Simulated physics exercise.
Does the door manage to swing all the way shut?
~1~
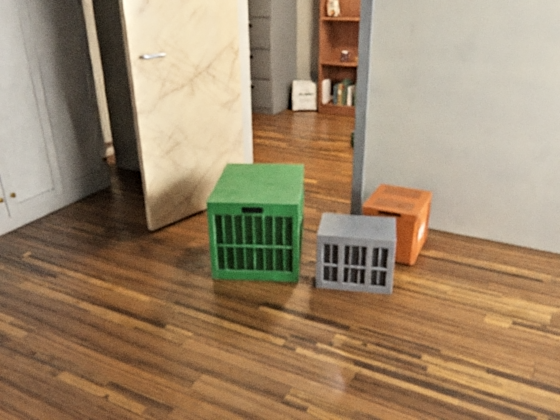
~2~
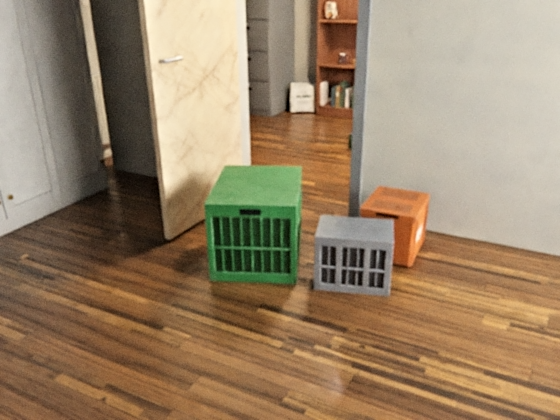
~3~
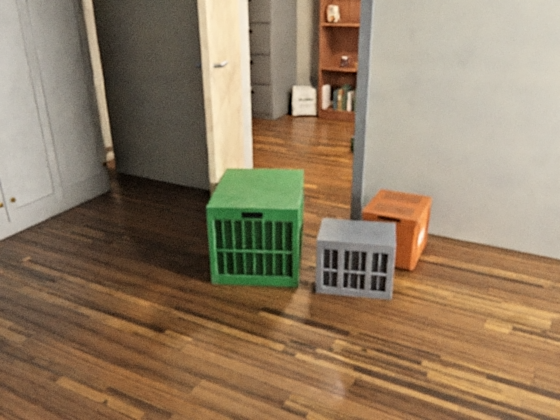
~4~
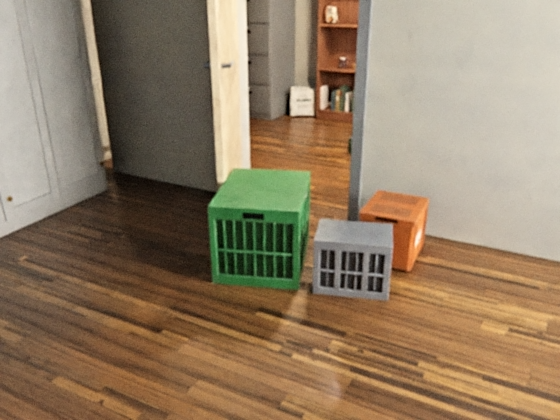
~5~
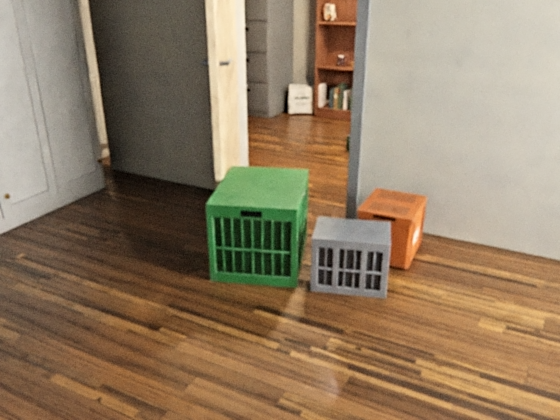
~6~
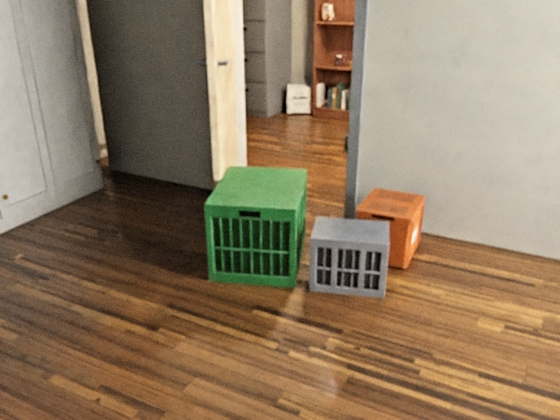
No, the door stops short against the green box and is still standing well open at the end.
